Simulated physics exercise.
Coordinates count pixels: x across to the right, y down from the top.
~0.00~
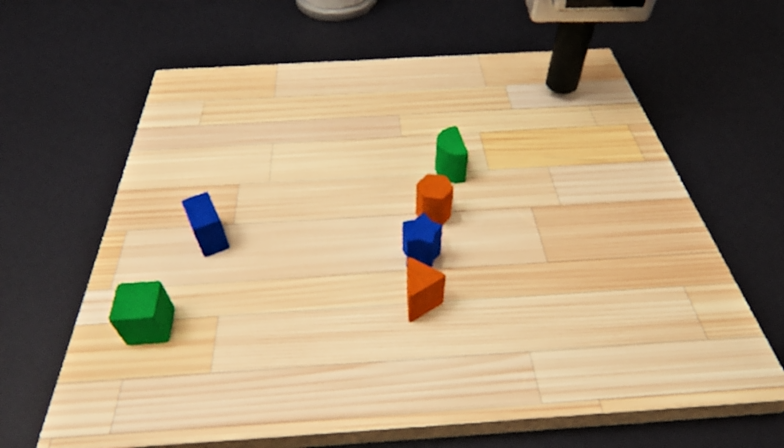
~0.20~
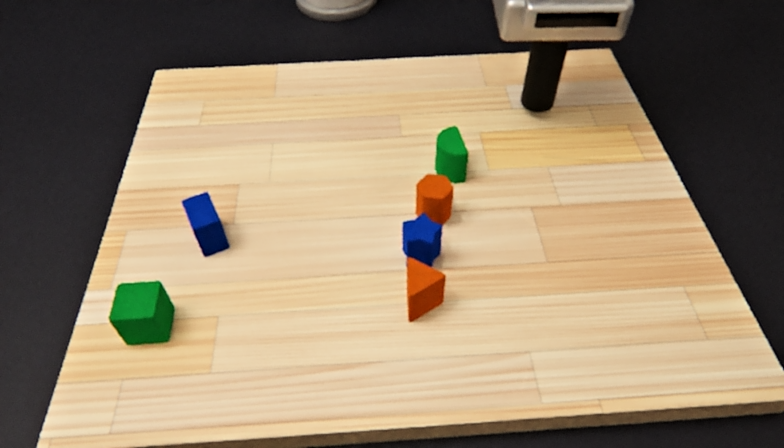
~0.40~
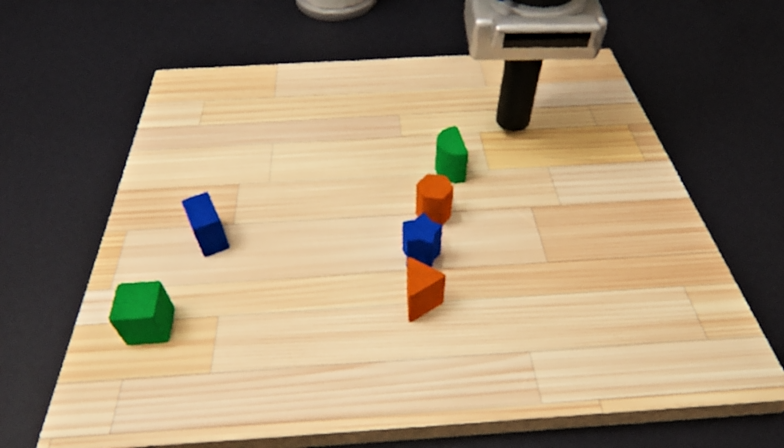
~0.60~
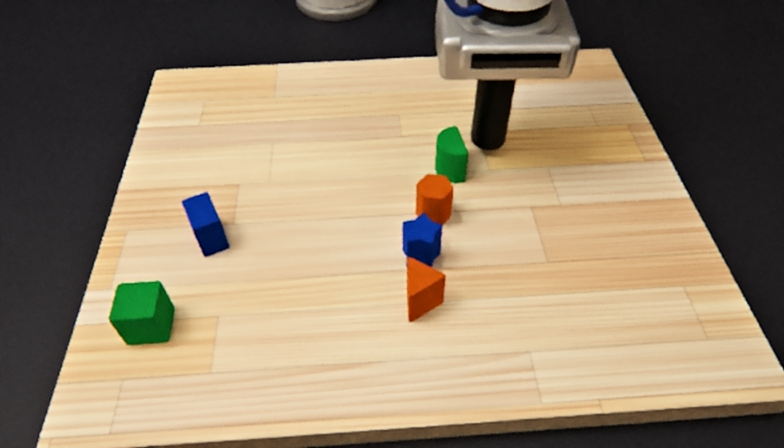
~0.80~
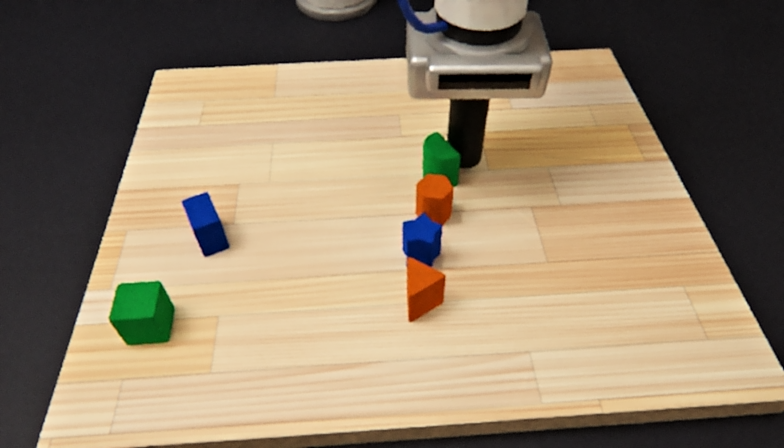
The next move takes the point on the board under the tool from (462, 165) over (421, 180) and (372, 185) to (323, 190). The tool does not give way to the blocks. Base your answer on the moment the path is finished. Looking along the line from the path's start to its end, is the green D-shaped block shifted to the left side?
Answer: Yes.
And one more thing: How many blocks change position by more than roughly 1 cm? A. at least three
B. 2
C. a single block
My pick is C.
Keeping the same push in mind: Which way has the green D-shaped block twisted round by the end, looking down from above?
My prediction: CCW.
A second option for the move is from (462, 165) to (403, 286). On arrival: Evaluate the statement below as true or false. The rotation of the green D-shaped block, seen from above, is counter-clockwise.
That claim is false.
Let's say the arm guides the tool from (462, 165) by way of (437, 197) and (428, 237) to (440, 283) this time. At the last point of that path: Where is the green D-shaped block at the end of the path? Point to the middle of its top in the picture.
Its top middle is near (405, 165).
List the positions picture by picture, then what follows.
In the first picture, tool's lower end (561, 84); orange hexagonal block (435, 185); green D-shaped block (452, 140).
In the second picture, tool (537, 102); blocks still.
In the third picture, tool (512, 121); blocks still.
In the fourth picture, tool (488, 139); blocks still.
In the fifth picture, tool (463, 157); orange hexagonal block (435, 185); green D-shaped block (440, 146).
On the path given first. One third of the way, tool (421, 172); green D-shaped block (395, 163), turned 10° anticlockwise.
Two thirds of the way, tool (371, 176); green D-shaped block (350, 175), turned 35° anticlockwise.
At the end, tool (322, 181); orange hexagonal block still; green D-shaped block (333, 183), turned 65° anticlockwise.
